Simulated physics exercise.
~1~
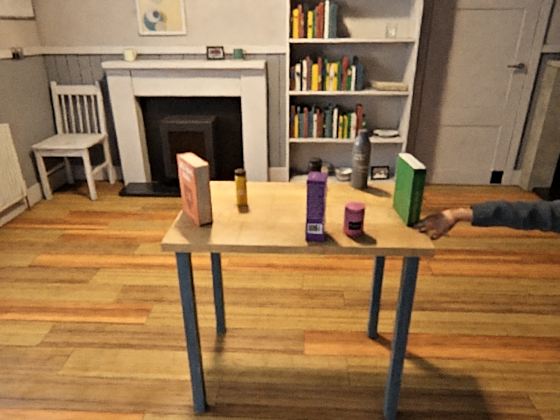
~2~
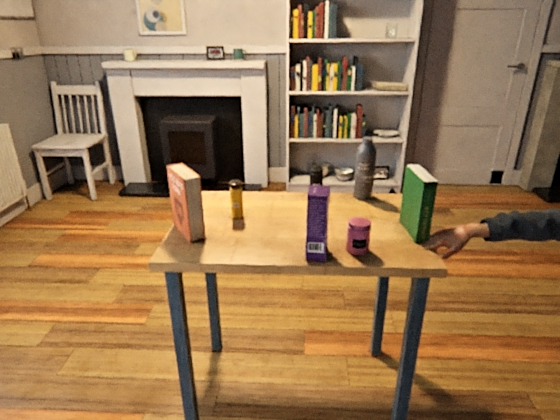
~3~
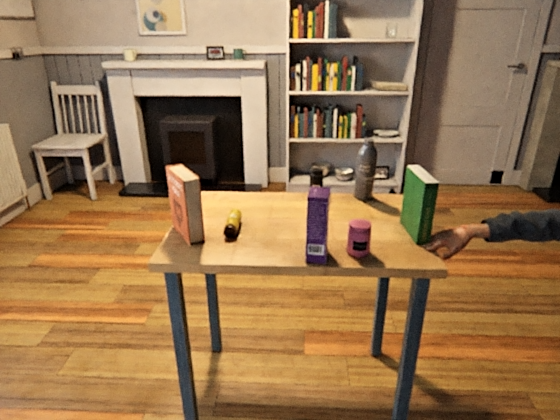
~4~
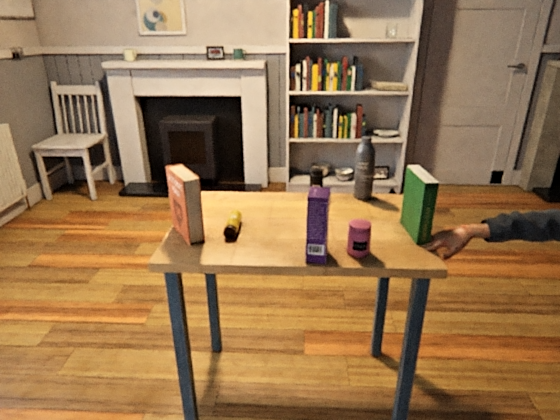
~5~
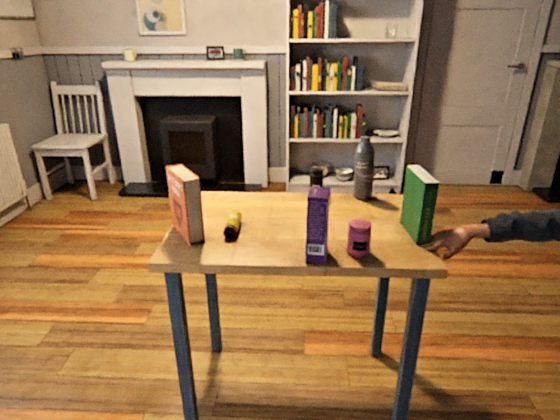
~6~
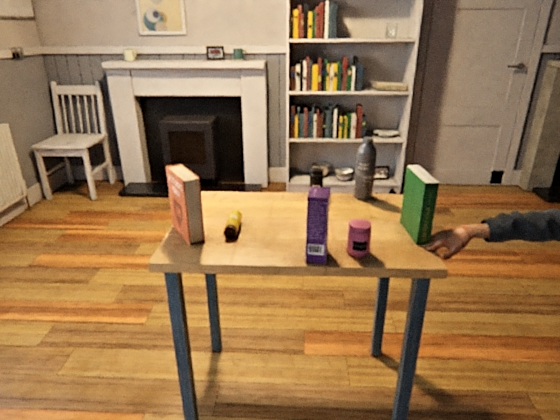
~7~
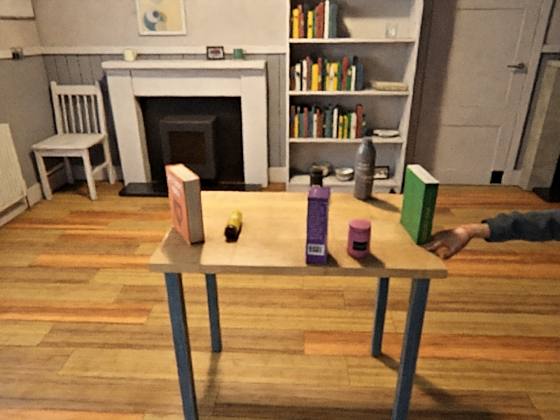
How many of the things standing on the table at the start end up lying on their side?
Just one of them ends up on its side, the yellow shaker.
